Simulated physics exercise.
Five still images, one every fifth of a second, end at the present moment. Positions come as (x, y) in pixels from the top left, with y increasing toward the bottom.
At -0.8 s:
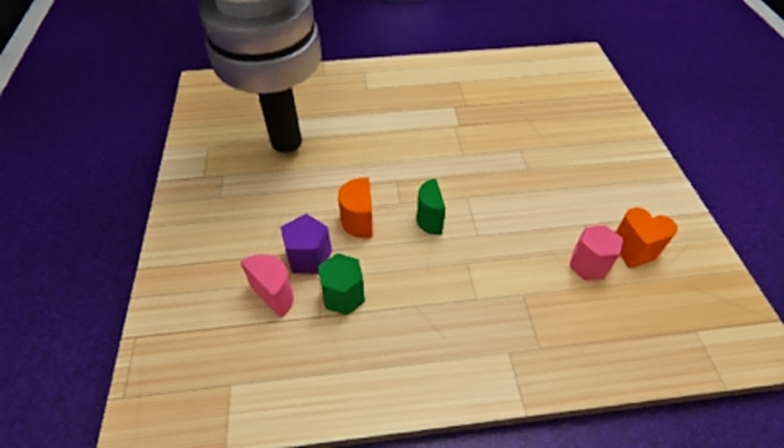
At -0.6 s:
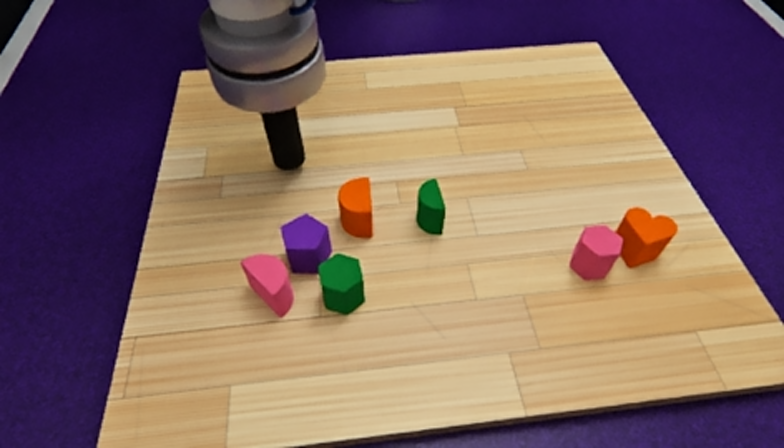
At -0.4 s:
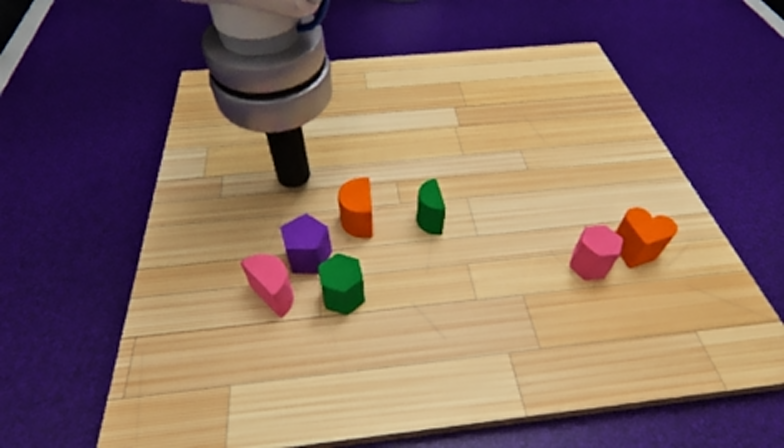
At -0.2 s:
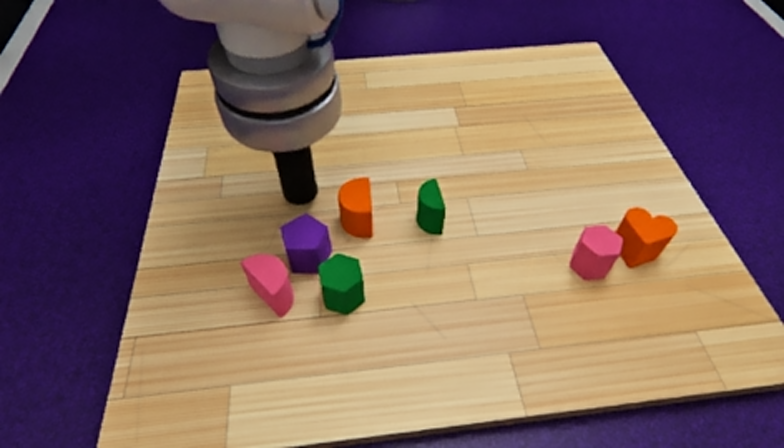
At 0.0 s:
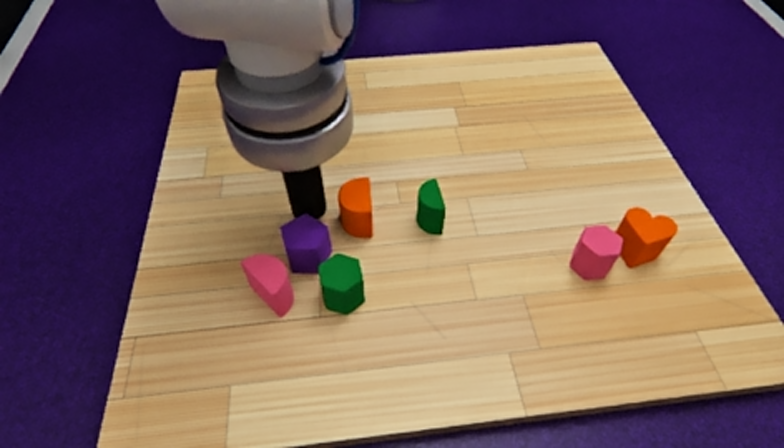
A grey and white robotic arm with a black rod reaches down over a pale wooden board on a purple surface, seen from above at an angle. Pink, purple, green and orange blocks sit left of centre, with a pink block and an orange heart at right. The arm moves toward the viewer and slightly right, bringing the rod close behind the purple block, while the blocks and camera stay still.
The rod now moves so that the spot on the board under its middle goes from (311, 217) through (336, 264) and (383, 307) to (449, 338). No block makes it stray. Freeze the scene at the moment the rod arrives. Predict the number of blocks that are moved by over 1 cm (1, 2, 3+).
2.
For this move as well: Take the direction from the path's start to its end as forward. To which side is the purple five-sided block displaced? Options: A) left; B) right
(B)
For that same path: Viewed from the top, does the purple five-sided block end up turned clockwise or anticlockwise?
From overhead, the rotation is clockwise.
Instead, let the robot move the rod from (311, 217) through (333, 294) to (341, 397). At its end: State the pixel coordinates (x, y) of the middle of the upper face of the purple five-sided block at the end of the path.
It should be at about (287, 304).
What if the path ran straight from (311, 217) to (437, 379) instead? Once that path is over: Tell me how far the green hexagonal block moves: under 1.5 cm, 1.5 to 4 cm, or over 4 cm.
Final distance: 1.5 to 4 cm.
What follows on the original path. One third of the way, rod (335, 256); pink half-round block (261, 274); purple five-sided block (302, 266), turned 65° clockwise; green hexagonal block (344, 280), turned 25° anticlockwise.
Two thirds of the way, rod (383, 300); pink half-round block (261, 274); purple five-sided block (303, 271), turned 80° clockwise; green hexagonal block (356, 315).
At the end, rod (450, 331); pink half-round block (261, 274); purple five-sided block (303, 271), turned 80° clockwise; green hexagonal block (356, 316), turned 10° clockwise; orange half-round block not moved.
